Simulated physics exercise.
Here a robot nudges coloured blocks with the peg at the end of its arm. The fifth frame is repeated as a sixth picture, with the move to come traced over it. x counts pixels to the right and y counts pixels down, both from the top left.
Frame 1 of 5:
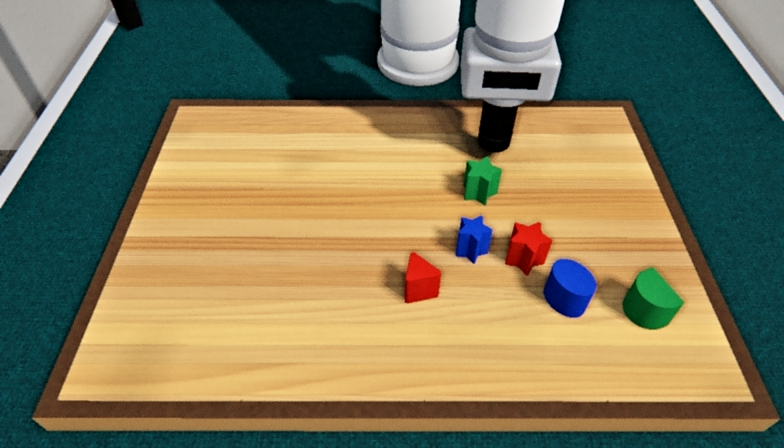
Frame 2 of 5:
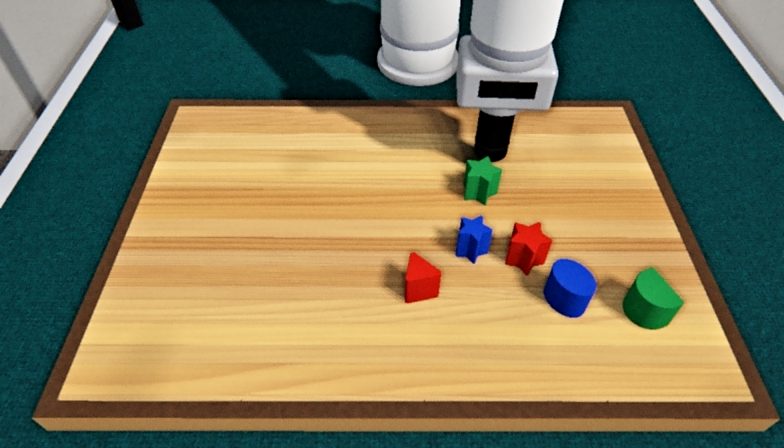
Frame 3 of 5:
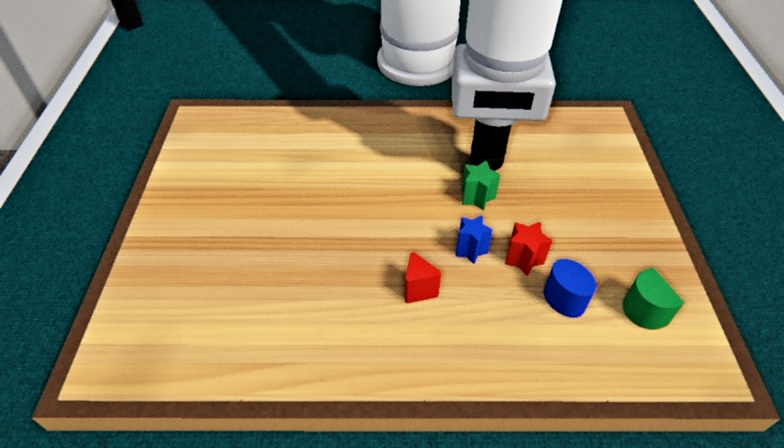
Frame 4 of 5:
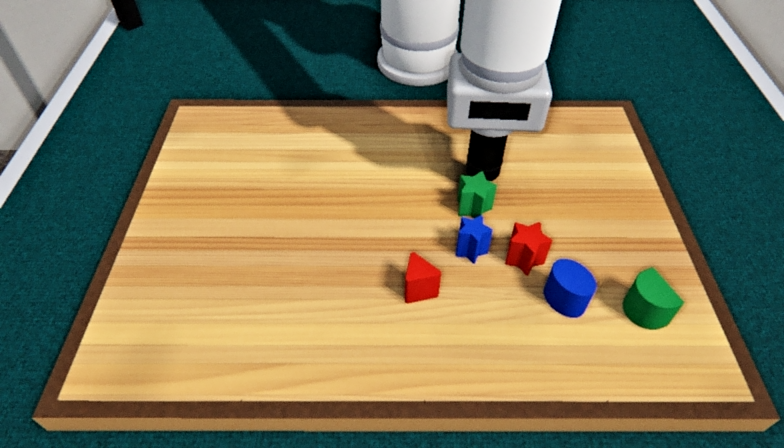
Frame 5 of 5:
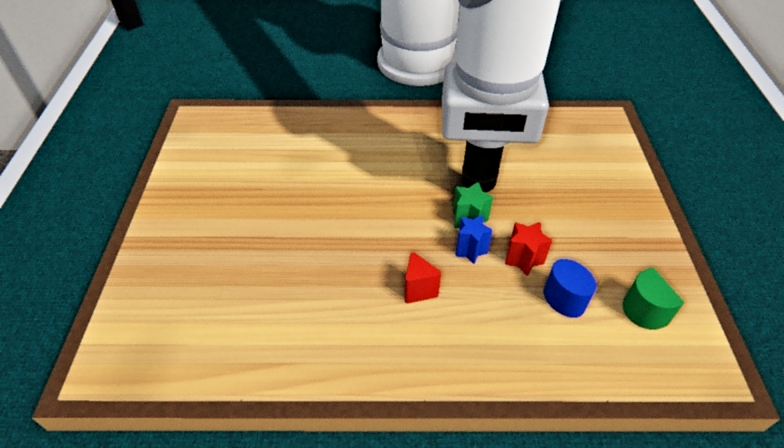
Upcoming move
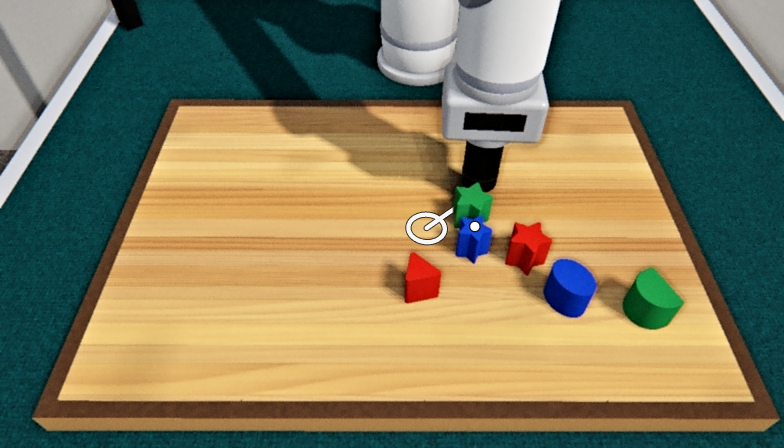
On a wooden board, a robot arm's black peg pushes a green star toward a blue star.
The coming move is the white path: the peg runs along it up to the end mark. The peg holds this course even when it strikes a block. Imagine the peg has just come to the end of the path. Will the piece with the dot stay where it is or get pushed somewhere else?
Answer: Moved.
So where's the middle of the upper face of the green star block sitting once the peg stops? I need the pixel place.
Its top middle will sit at (451, 223).
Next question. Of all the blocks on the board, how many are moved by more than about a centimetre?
Blocks moved: Two.
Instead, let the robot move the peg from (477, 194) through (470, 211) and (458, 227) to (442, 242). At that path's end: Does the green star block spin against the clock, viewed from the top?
Short answer: Yes.
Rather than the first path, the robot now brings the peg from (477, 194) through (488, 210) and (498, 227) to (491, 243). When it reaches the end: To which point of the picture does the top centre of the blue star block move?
Located at (456, 245).
Path on the board, in a line from (477, 194) to (427, 228); the dot is on the blue star block.
The first path, step by step. Halfway along, peg at (453, 198); green star block at (462, 213), turned 45° anticlockwise; blue star block at (479, 234).
At the end, peg at (428, 216); red triangle in place; green star block at (451, 223), turned 95° anticlockwise; blue star block at (482, 237), turned 20° anticlockwise.
